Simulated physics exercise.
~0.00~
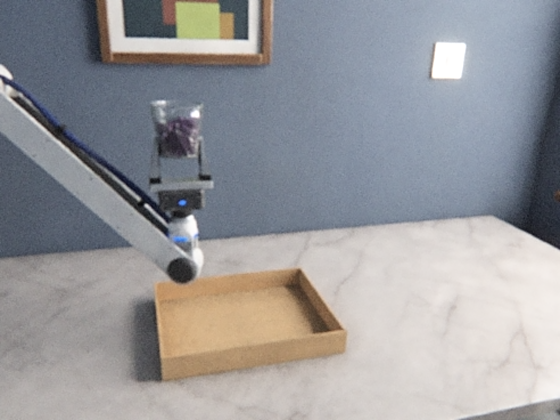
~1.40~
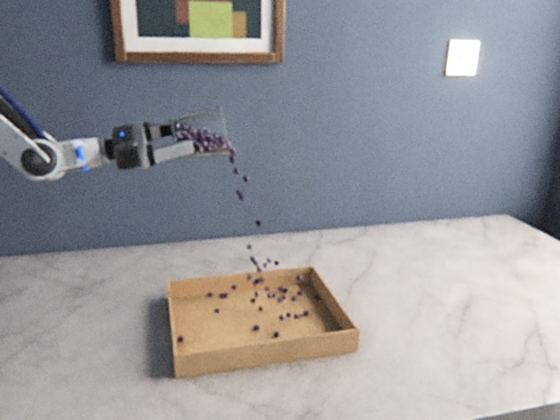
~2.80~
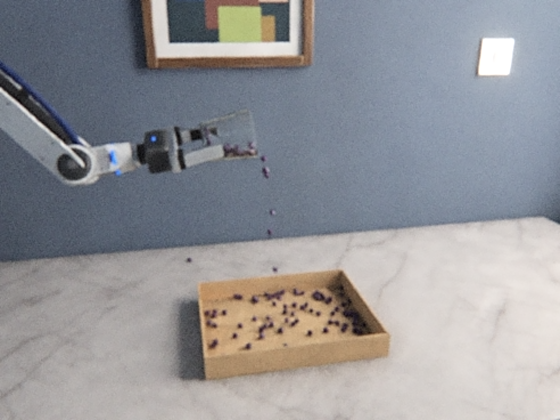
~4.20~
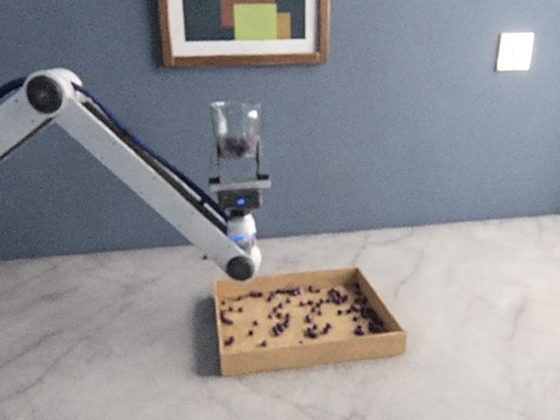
The clip shows a robot arm tipping a clear cup of small dark purple beads over a shallow tan tray on a marble surface. The beads spill down and scatter across the tray, then the arm turns the cup upright with some beads still inside.
